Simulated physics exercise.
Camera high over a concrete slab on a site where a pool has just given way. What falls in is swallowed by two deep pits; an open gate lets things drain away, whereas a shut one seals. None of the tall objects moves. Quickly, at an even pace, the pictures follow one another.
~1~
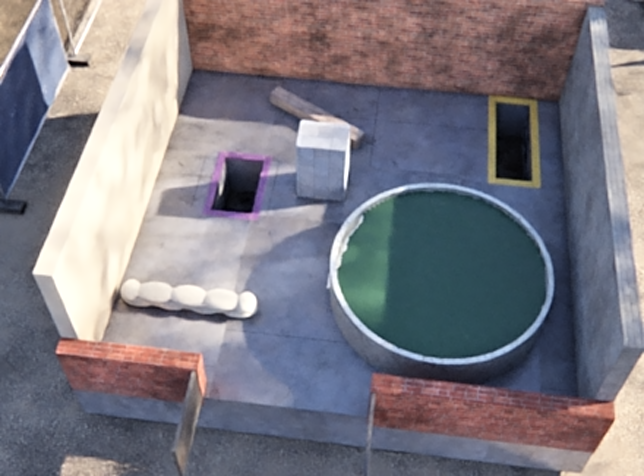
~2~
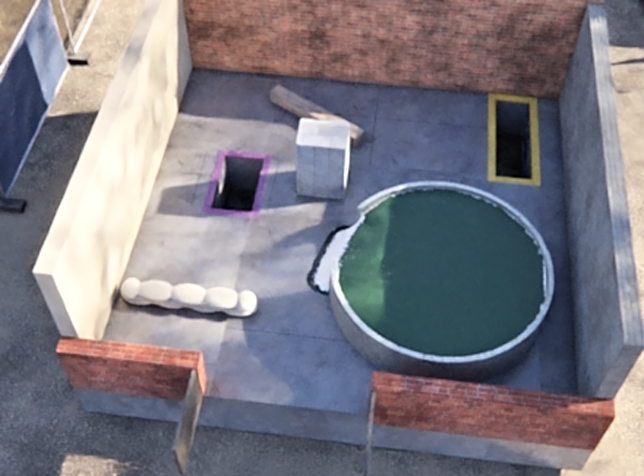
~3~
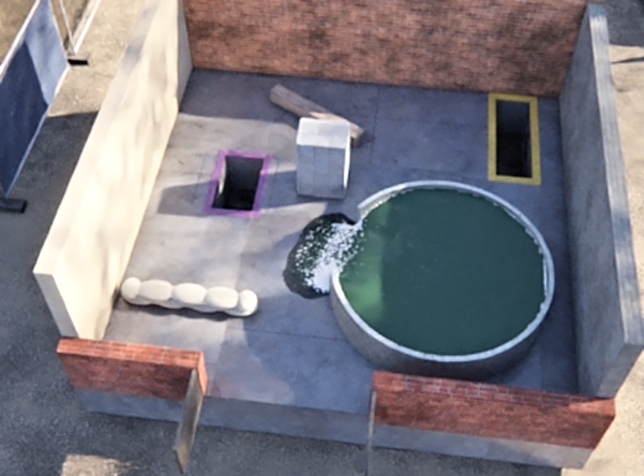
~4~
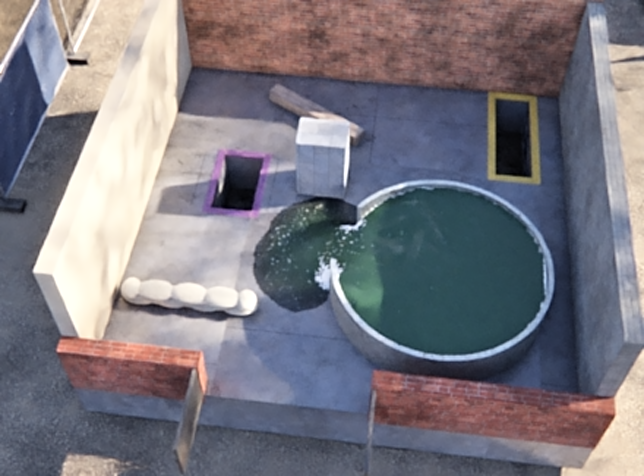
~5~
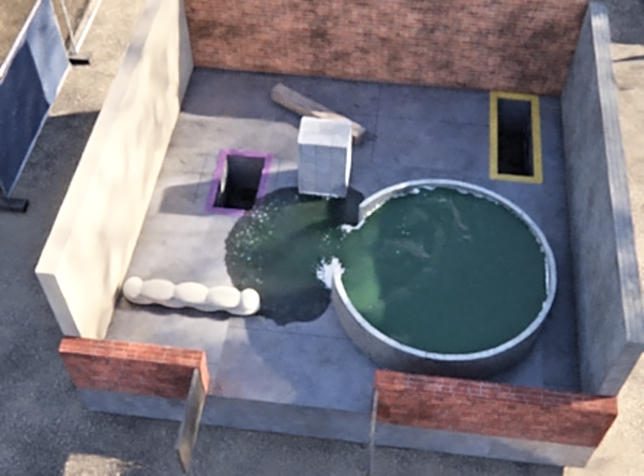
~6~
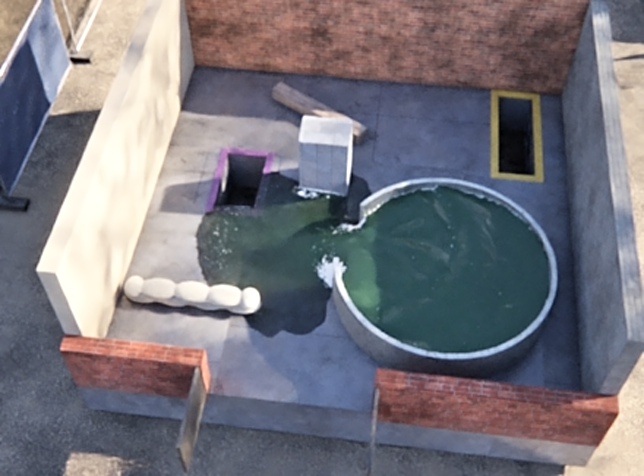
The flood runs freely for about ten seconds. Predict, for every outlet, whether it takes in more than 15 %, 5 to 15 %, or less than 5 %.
Result: The gate takes in a trifling amount - short of five per cent; the yellow pit takes in a trifling amount - short of five per cent; the purple pit takes in a considerable amount - past fifteen per cent.
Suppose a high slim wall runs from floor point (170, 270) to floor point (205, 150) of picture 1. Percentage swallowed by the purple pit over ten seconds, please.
I'd put the purple pit at roughly 45 %.
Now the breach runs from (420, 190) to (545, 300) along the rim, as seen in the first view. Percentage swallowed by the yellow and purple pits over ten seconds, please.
In percent: Yellow 55, purple 2.
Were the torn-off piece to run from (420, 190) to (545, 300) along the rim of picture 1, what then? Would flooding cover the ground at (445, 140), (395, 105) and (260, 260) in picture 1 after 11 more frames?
Soaked, then soaked, then unsoaked.
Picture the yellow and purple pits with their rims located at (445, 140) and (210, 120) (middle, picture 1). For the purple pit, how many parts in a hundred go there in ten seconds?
The purple pit takes 35 per cent.
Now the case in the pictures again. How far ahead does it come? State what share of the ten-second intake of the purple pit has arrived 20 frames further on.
I get 40 per cent.
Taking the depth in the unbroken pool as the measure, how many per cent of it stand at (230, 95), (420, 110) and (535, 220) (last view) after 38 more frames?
Respectively near 20, 4 and 0 per cent.
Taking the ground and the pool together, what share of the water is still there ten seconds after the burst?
Roughly 64 parts in every hundred.
A moment on, water covers 20 % of the floor; the gate 0 %, the yellow pit 0 %, the purple pit 3 %.
Next, water covers 30 % of the floor; the gate 0 %, the yellow pit 0 %, the purple pit 7 %.
Then, water covers 40 % of the floor; the gate 0 %, the yellow pit 0 %, the purple pit 13 %.
Later, water covers 65 % of the floor; the gate 1 %, the yellow pit 0 %, the purple pit 22 %.
In the end, water covers 85 % of the floor; the gate 2 %, the yellow pit 3 %, the purple pit 32 %.
